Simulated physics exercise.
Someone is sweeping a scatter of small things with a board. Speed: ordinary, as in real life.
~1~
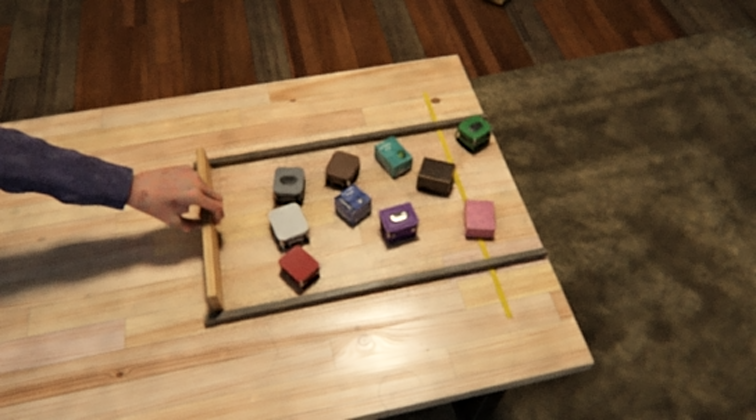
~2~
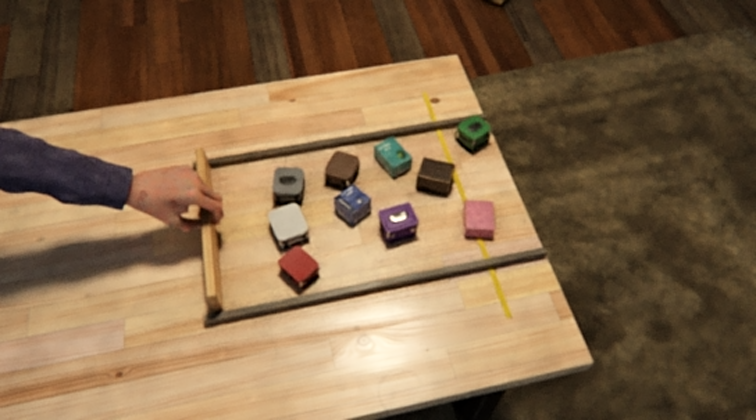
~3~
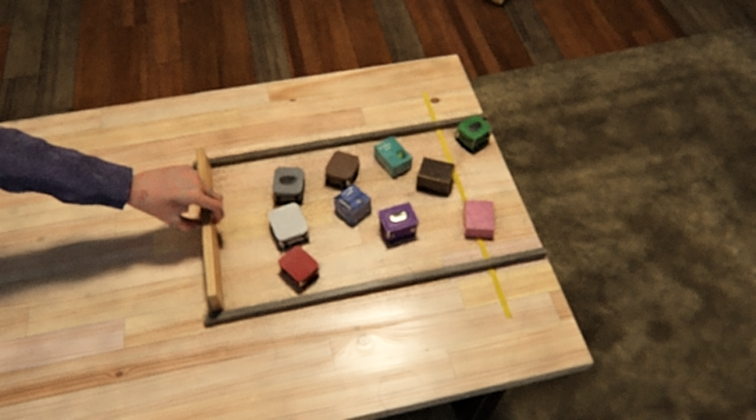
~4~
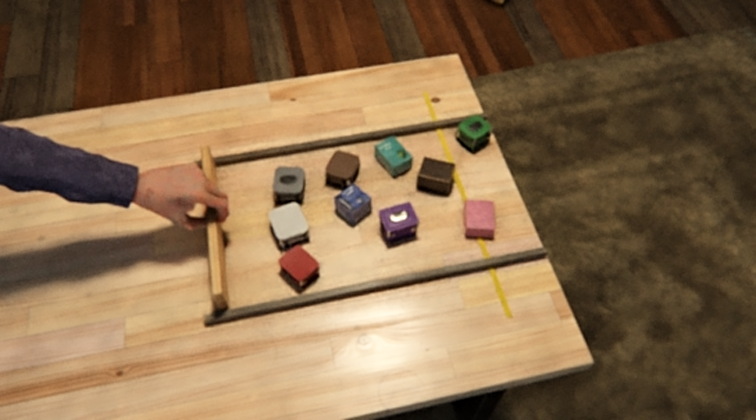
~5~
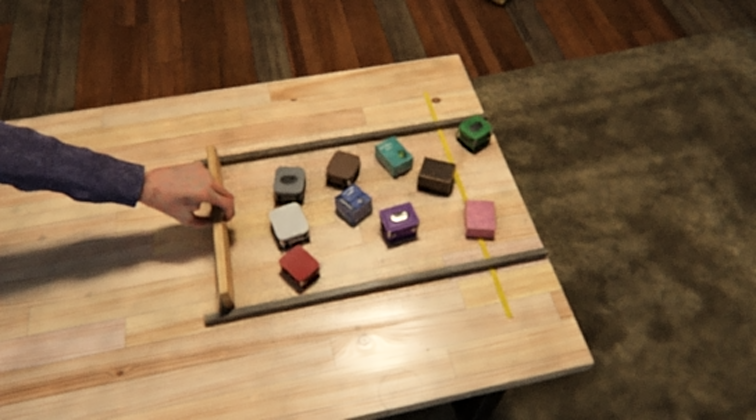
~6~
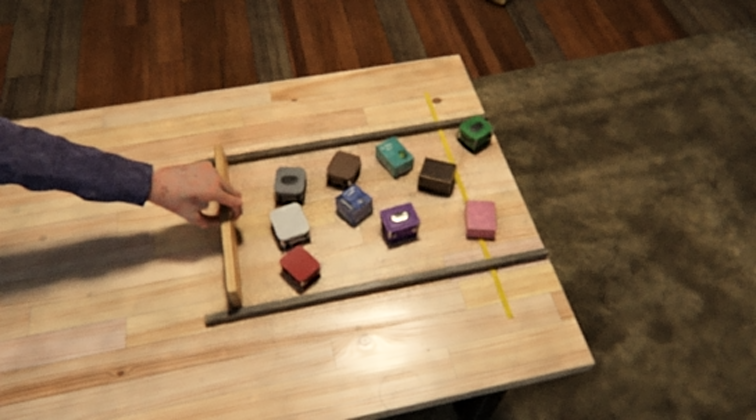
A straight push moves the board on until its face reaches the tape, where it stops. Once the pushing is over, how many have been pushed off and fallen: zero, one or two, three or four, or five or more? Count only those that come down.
Pretty sure the pieces that leave the surface number three or four this time.
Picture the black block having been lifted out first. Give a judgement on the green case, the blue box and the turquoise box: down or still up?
Green case - gone; blue box - safe; turquoise box - gone.
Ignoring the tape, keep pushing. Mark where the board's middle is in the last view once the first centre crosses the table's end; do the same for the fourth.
First about (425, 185), next about (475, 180).
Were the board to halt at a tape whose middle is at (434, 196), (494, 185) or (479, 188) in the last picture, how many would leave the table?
It would be 1, then 7, then 6.
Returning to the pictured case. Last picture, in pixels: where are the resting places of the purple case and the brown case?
One ends up near (513, 213) and the other near (485, 136).
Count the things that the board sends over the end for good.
That would be exactly 3.
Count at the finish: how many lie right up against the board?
That makes 3.
Soon after, none off yet; green case at rest near (475, 134); pink block at rest near (480, 219); black block at rest near (437, 176).
After that, none off yet; green case at rest near (475, 134); pink block at rest near (481, 219); black block moving near (441, 173).
In the end, the number that fall off is three or four; gone, turquoise box, pink block and green case.
